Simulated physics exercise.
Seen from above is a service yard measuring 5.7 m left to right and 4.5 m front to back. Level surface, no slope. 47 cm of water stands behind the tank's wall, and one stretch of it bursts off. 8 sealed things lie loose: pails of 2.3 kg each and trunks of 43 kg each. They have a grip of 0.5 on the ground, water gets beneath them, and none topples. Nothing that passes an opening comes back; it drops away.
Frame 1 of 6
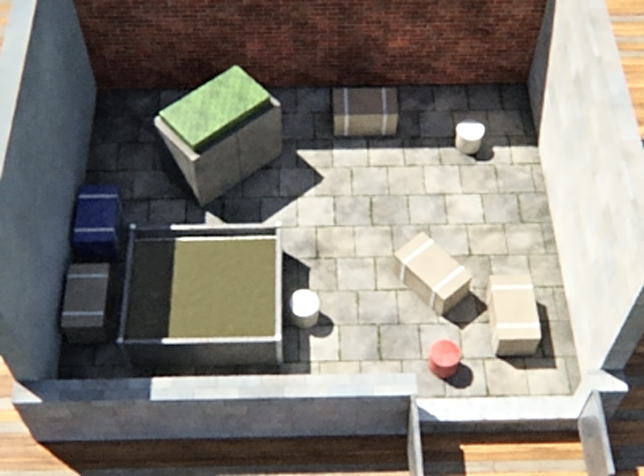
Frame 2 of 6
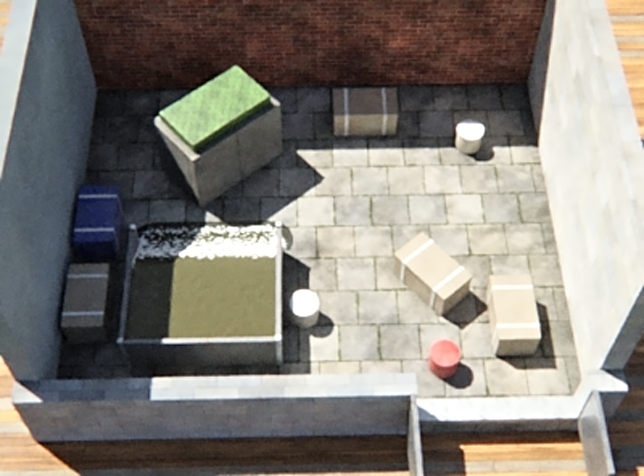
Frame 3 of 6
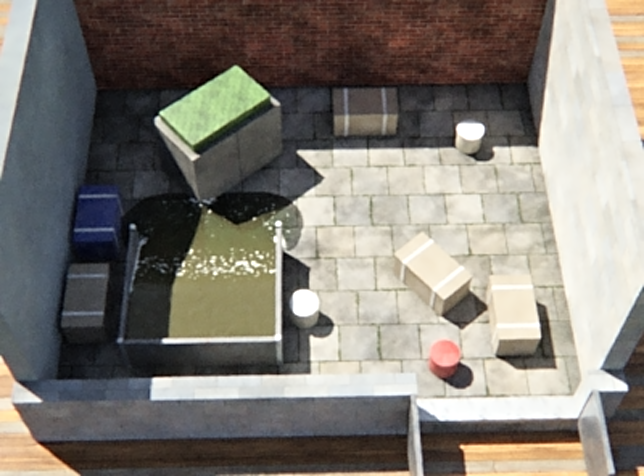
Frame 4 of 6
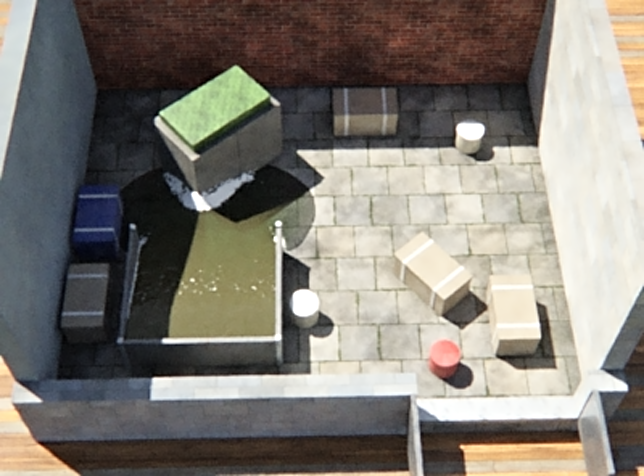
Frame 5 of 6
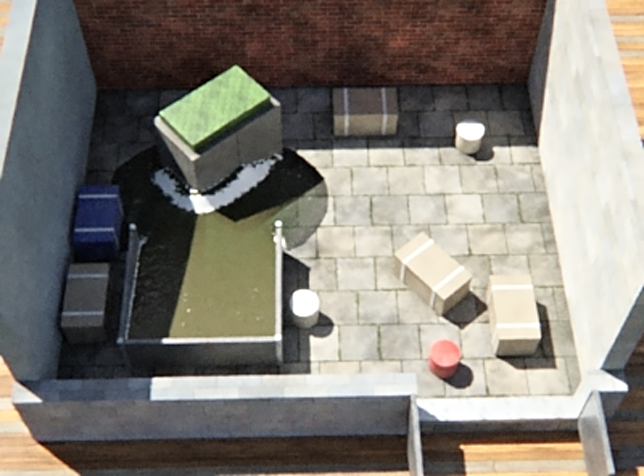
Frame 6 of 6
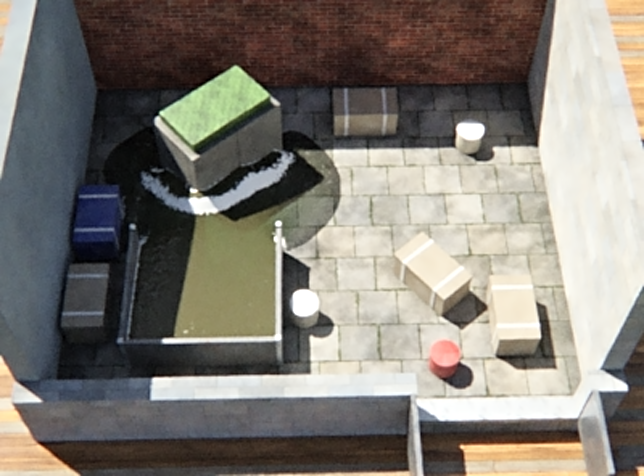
Murky water bursts from the back of a tank and spreads around the green-topped block.
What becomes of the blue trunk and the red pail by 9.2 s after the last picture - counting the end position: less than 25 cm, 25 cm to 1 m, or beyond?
Blue trunk: Near its start, red pail: Near its start.
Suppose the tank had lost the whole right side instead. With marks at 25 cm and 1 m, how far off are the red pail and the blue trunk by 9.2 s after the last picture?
Then the red pail goes a great distance and the blue trunk remains roughly in place.
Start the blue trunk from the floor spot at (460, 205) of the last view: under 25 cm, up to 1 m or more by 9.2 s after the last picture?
Well, it rests almost unmoved.
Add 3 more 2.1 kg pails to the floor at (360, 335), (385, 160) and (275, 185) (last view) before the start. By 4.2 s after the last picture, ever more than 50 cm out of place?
Taking them in order: Not far enough, far enough and far enough.
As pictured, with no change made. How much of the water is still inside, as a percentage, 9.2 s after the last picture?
Somewhere near 88 percent, give or take.
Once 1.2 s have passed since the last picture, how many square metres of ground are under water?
Near 11.5 m2 in all.
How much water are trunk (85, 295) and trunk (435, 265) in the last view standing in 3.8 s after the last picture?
Depths: Near 3 cm, then near 1 cm.
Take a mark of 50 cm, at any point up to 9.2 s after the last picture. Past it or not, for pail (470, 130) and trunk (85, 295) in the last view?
The first topped the threshold, and the second never reached the threshold.
Then, 1.2 s after the last picture the blue trunk is near (96, 213), 0.0 m from its start, aground; the red pail is near (445, 353), 0.0 m from its start, aground; 0 of 8 are out; 0 afloat.
Then, 3.8 s after the last picture the blue trunk is near (96, 213), 0.0 m from its start, aground; the red pail is near (445, 353), 0.0 m from its start, aground; 0 of 8 are out; 1 afloat.
Then, 6.2 s after the last picture the blue trunk is near (96, 213), 0.0 m from its start, aground; the red pail is near (445, 353), 0.0 m from its start, aground; 0 of 8 are out; 1 afloat.
Then, 9.2 s after the last picture the blue trunk is near (96, 213), 0.0 m from its start, aground; the red pail is near (445, 353), 0.0 m from its start, aground; 0 of 8 are out; 2 afloat.
